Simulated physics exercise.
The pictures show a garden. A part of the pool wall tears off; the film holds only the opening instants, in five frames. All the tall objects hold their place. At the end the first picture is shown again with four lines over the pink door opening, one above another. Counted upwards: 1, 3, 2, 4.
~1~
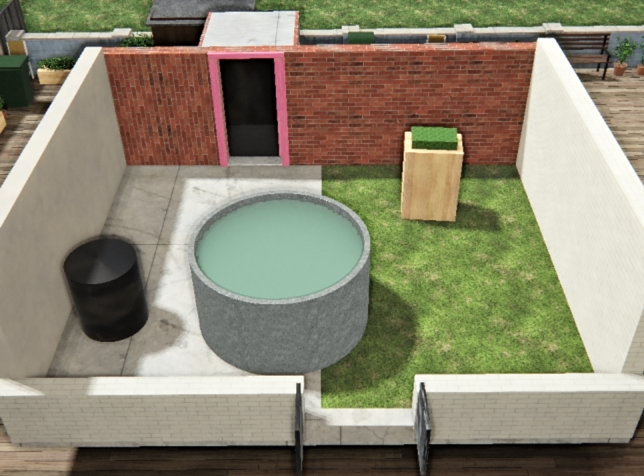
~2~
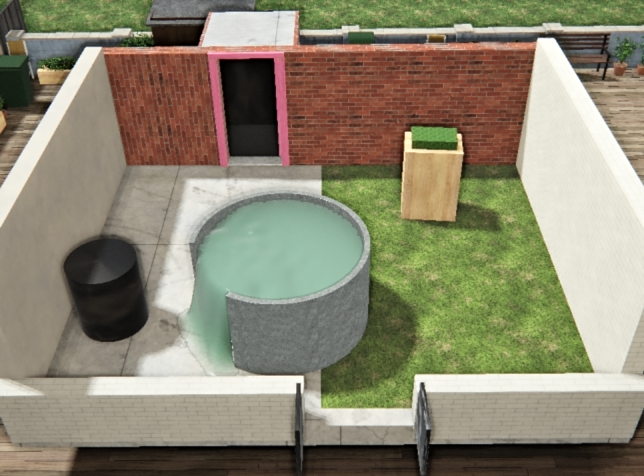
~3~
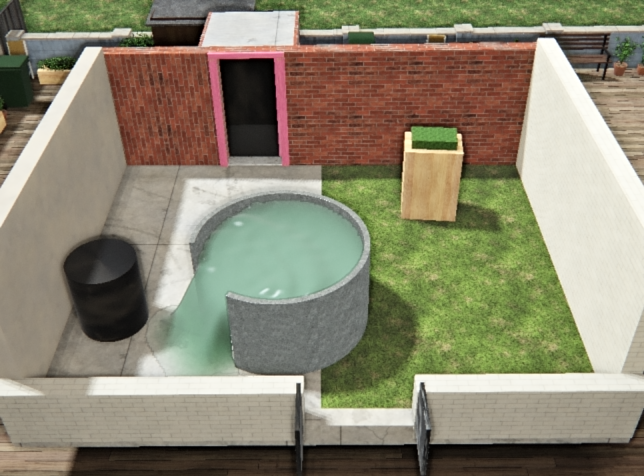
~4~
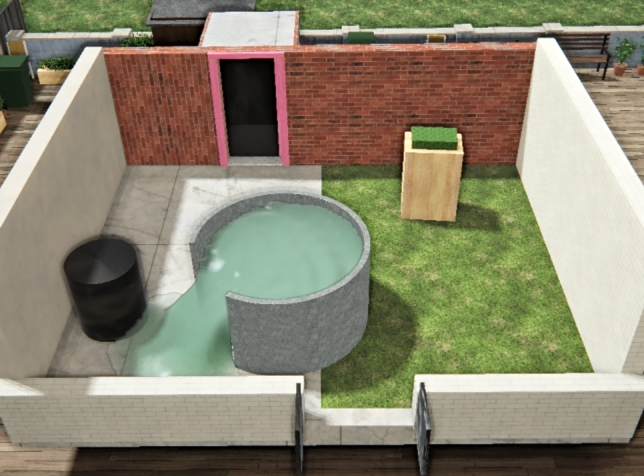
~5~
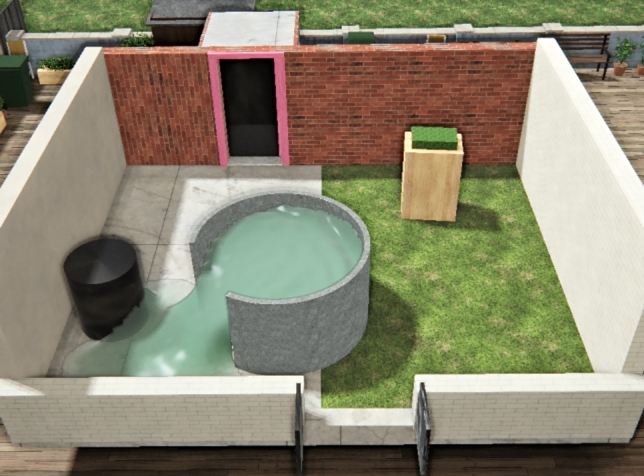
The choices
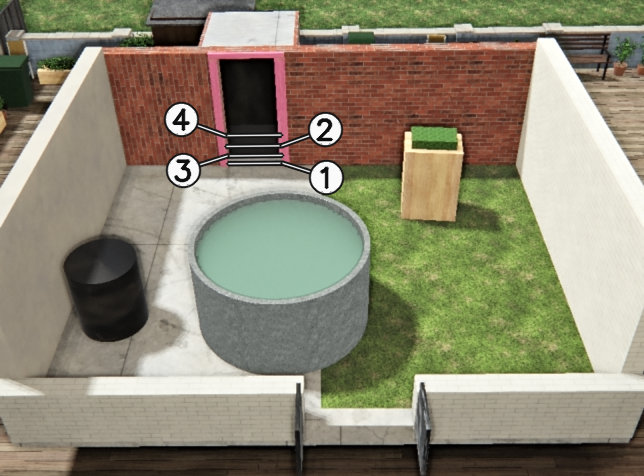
A round grey stone pool of green water stands in the middle of a walled garden, seen from above by a still camera. Pale paving with a black barrel lies left, grass with a wooden planter right, and a pink-framed doorway in the red brick wall behind. The pool's left front side opens, and water pours out, spreading across the paving to the barrel and front wall.
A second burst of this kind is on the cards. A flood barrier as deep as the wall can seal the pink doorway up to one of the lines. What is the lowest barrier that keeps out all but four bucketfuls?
It is 3.
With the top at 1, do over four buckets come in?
Yes, that goes wrong.
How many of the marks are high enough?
Three of the four.
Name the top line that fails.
The answer is 1.
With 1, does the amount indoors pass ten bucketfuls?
Yes, it does.
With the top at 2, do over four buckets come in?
No, not at all.
In white, 1 at (255, 163); 2 at (254, 146); 3 at (254, 155); 4 at (253, 135); from the bottom up 1, 3, 2, 4.
Choosing 1, some 20 bucketfuls get in.
Choosing 2, nothing gets over.
Choosing 3, a bucket or two gets in.
Choosing 4, nothing gets over.
